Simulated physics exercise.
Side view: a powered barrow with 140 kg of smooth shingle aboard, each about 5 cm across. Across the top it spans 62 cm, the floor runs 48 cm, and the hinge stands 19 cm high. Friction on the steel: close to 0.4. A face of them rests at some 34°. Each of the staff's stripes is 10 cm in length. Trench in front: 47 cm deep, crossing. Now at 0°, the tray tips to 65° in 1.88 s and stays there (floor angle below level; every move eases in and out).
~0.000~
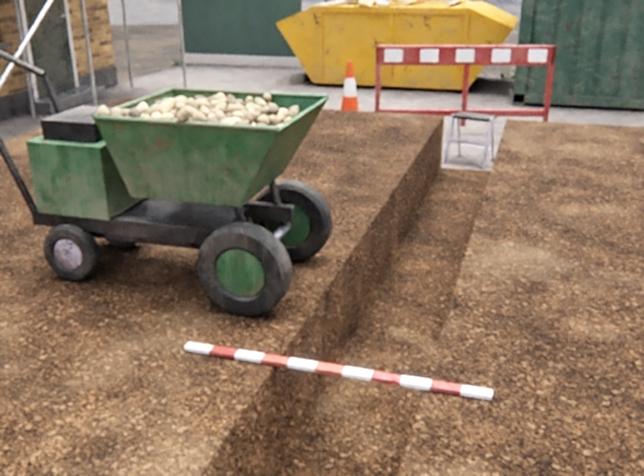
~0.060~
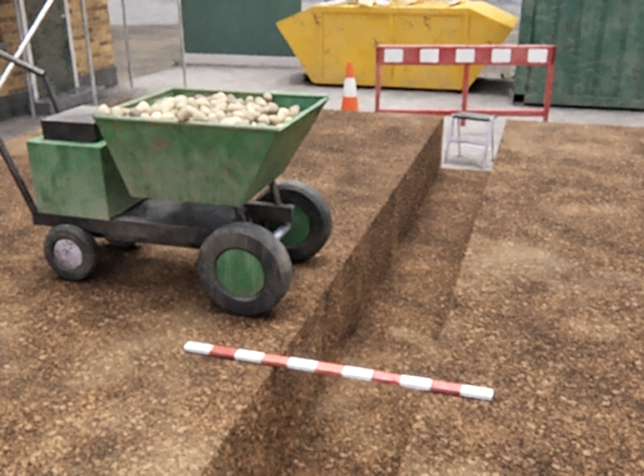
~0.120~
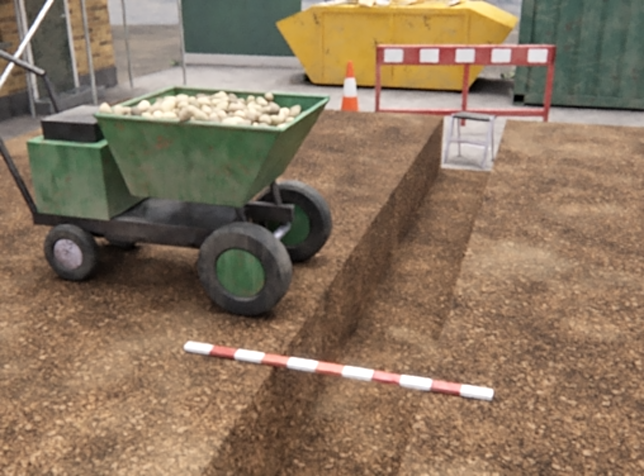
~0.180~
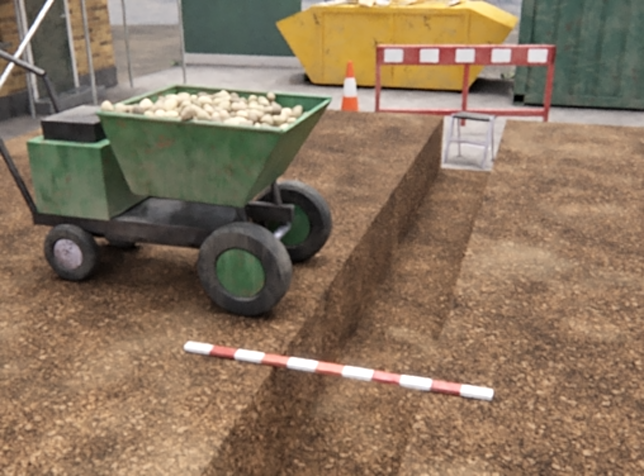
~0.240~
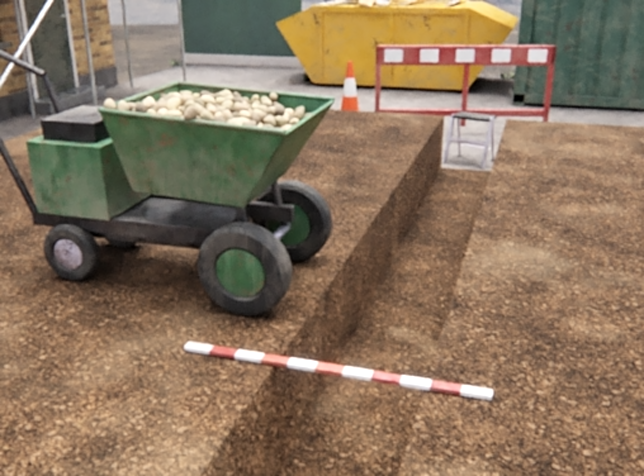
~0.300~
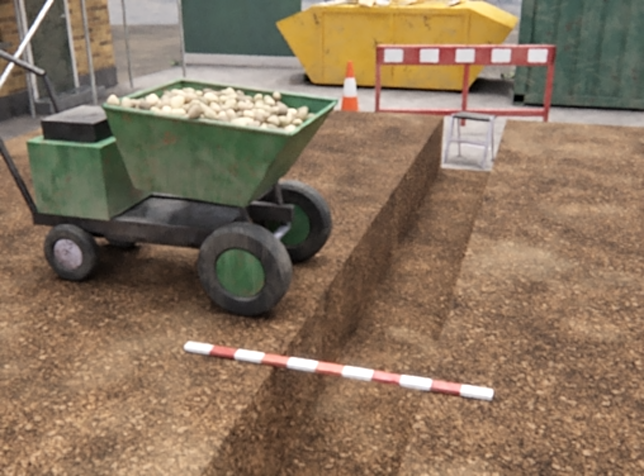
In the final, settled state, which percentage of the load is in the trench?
54 per cent is in the trench.
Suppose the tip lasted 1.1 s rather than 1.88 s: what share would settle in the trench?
Trench share: Approx. 45%.
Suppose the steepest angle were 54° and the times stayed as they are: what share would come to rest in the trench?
I'd expect around 30 in a hundred.
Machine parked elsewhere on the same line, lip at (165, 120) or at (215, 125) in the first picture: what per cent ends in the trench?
First place: Near 75%; second place: Near 85%.
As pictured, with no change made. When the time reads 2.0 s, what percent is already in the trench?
I'd say near 15 per cent at that time.
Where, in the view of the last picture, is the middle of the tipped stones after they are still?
I'd point somewhere around (428, 381).
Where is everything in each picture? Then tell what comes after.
In the first frame, the tray is at 0°, its lip at (278, 130); the top of the load is at (233, 105).
In the second frame, lip at (278, 130), floor tilted 0°, highest stones at (226, 104); the stones move at 0.1 m/s on average.
In the third frame, lip at (280, 130), floor tilted 1°, highest stones at (224, 103); the stones move at 0.1 m/s on average.
In the fourth frame, the tray is at 2°, its lip at (282, 131); the top of the load is at (226, 102); the stones move at 0.2 m/s on average.
In the fifth frame, lip at (285, 133), floor tilted 3°, highest stones at (219, 100); the stones move at 0.2 m/s on average.
In the sixth frame, lip at (289, 135), floor tilted 4°, highest stones at (209, 99); the stones move at 0.3 m/s on average.
After 1.4 s the floor is at 55°; 99 % in the tray, 1 % in the trench; the foremost stones are at (419, 271).
After 2.0 s the floor is at 65°; 66 % in the tray, 16 % in the trench, 18 % past the trench; the foremost stones are at (565, 319).
After 2.3 s the floor is at 65°; 47 % in the tray, 25 % in the trench, 28 % past the trench; the foremost stones are at (639, 338).
After 4.3 s the floor is at 65°; 17 % in the tray, 54 % in the trench, 28 % past the trench; the foremost stones are past the picture's edge.
